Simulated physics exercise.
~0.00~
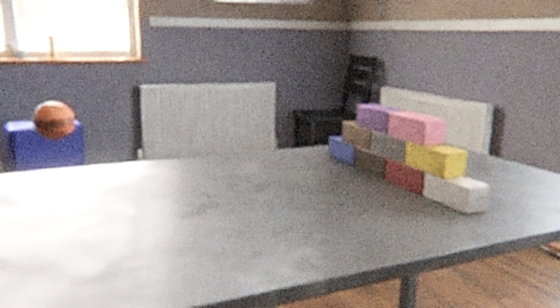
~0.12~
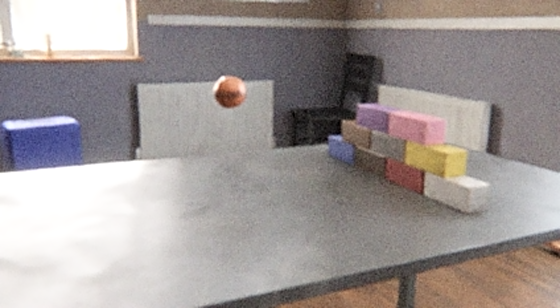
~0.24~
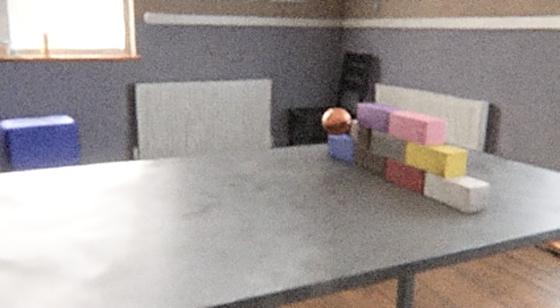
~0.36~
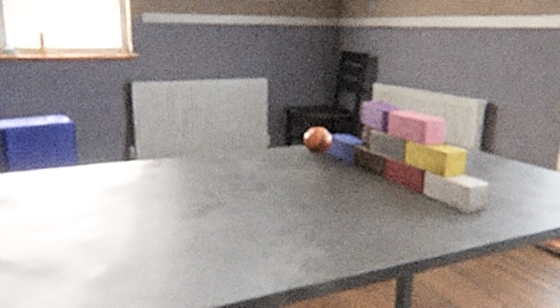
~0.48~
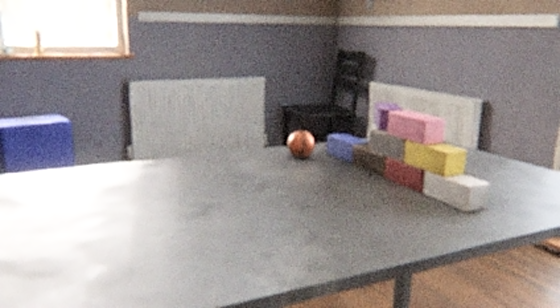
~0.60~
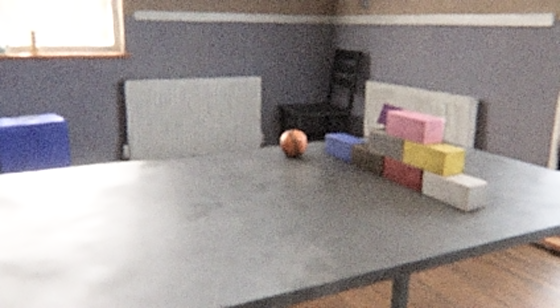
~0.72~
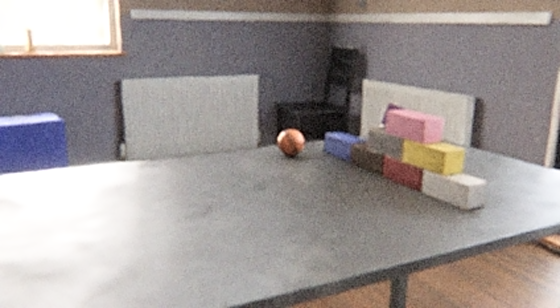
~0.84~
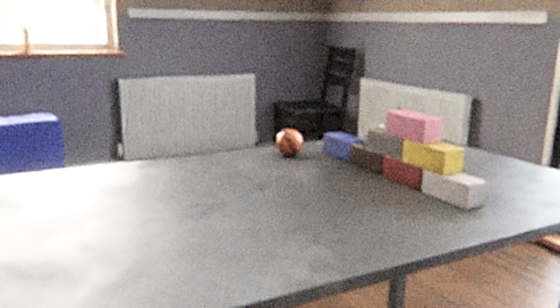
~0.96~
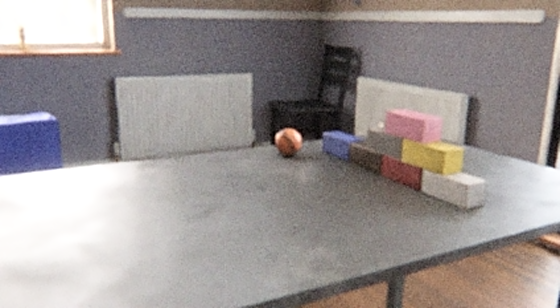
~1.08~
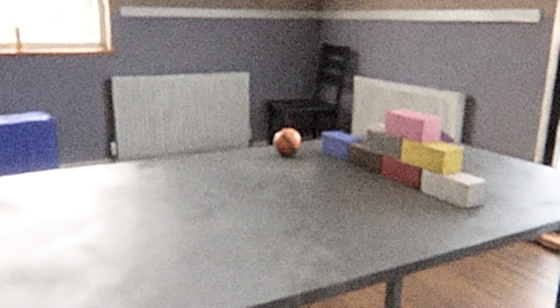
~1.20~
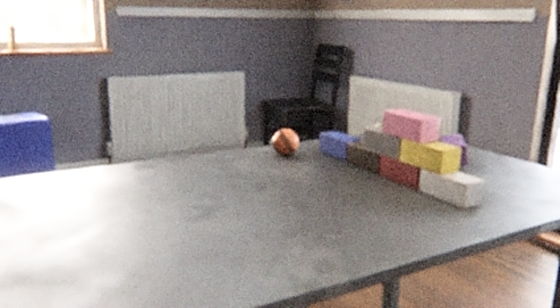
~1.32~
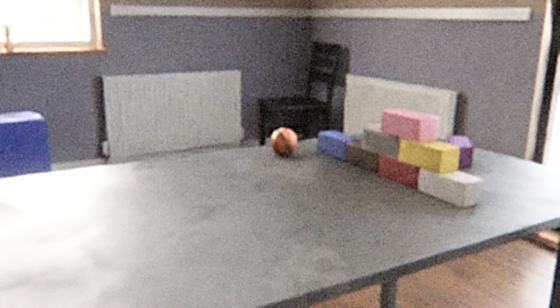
The footage shows an orange ball flying right into a small pile of coloured blocks on a grey table, then bouncing back left and settling nearby, while the purple block slips behind the pile and ends on the table at its right, the pink block still on top.
